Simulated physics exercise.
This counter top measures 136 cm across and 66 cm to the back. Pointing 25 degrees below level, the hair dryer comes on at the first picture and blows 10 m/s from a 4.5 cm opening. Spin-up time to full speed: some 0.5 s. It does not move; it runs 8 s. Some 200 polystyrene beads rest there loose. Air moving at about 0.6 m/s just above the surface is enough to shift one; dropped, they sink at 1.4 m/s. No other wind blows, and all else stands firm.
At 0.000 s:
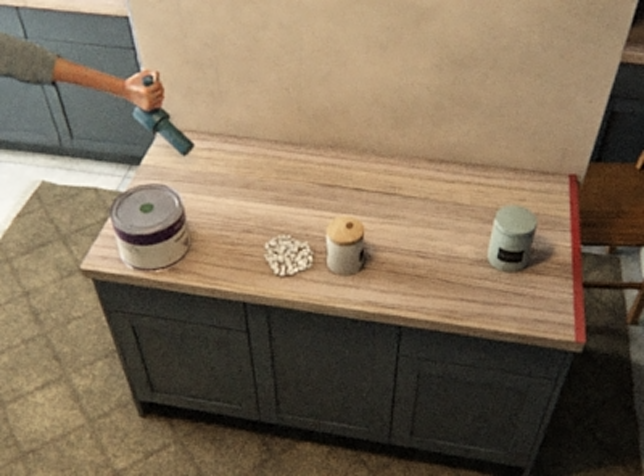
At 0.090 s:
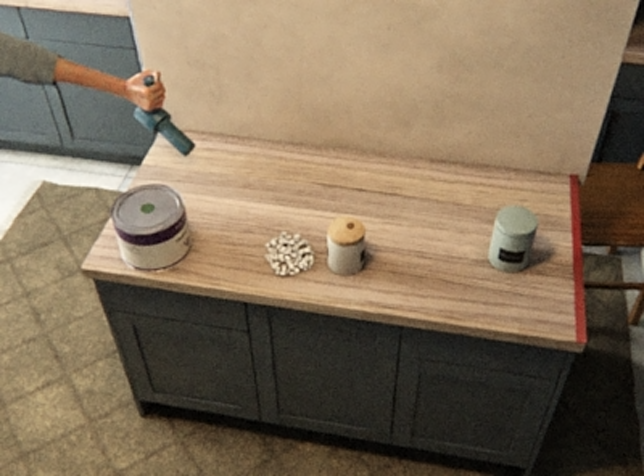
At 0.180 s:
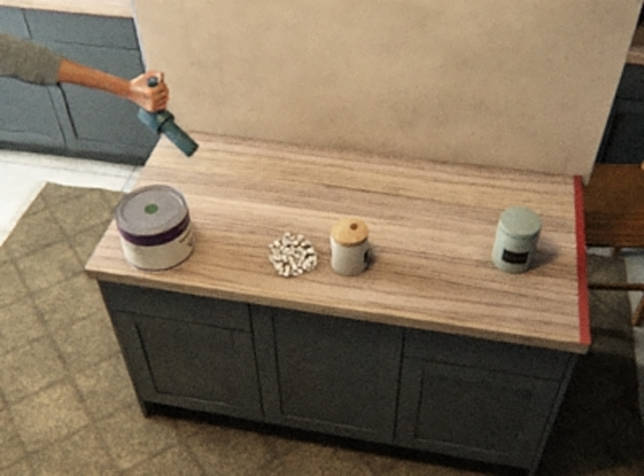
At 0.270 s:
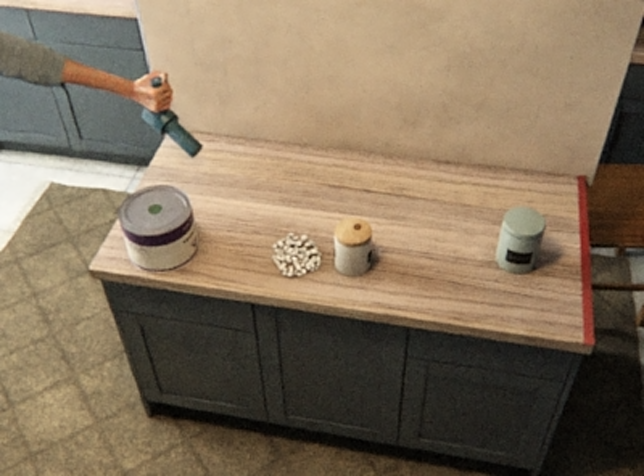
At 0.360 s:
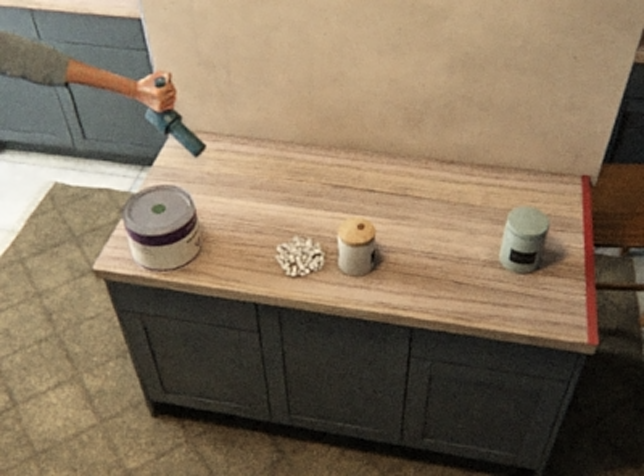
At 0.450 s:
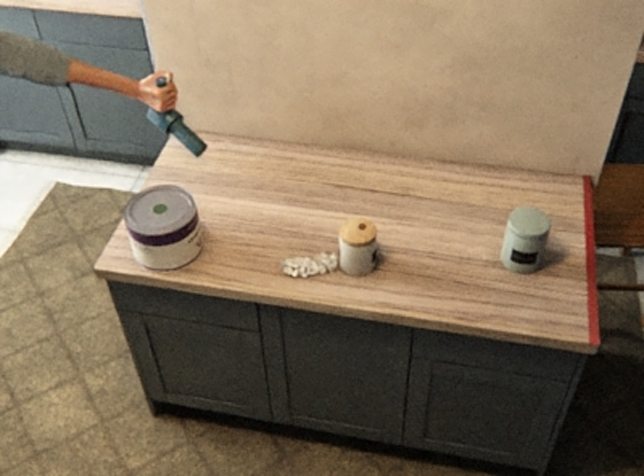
In this clip, a hand holds a teal handheld device steady, angled down toward a wooden counter with a large tin, two jars and loose white beads, which sit nearly still before many shift rightward toward the yellow-lidded jar.
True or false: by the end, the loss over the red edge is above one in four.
False.
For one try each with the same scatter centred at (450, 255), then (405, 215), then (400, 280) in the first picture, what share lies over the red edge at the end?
About 90, 100 and 50 in a hundred, in that order.
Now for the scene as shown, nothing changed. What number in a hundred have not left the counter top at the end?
I'd say close to 0 percent.
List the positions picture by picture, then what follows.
The middle of the polystyrene beads is near (286, 256), none has stirred yet and the mouth of the hair dryer is at (189, 150), in the first frame.
The middle of the polystyrene beads is near (287, 254), none has stirred yet and the red edge is centred on (582, 250), in the second frame.
The middle of the polystyrene beads is near (291, 255), none has stirred yet, the top of a jar is at (350, 230) and the top of a large tin is at (151, 208), in the third frame.
The middle of the polystyrene beads is near (294, 255) and none has stirred yet, in the fourth frame.
The middle of the polystyrene beads is near (298, 255) and none has stirred yet, in the fifth frame.
The middle of the polystyrene beads is near (309, 265), the farthest in sight from the hair dryer is at (330, 270) and about 75 % have left their places, in the sixth frame.
After 1.6 s, 0 % are over the red edge; 100 % have settled or left.
After 2.6 s, 0 % are over the red edge; 100 % have settled or left.
After 4.4 s, 0 % are over the red edge; 100 % have settled or left.
After 8.0 s, at the end, 0 % are over the red edge.
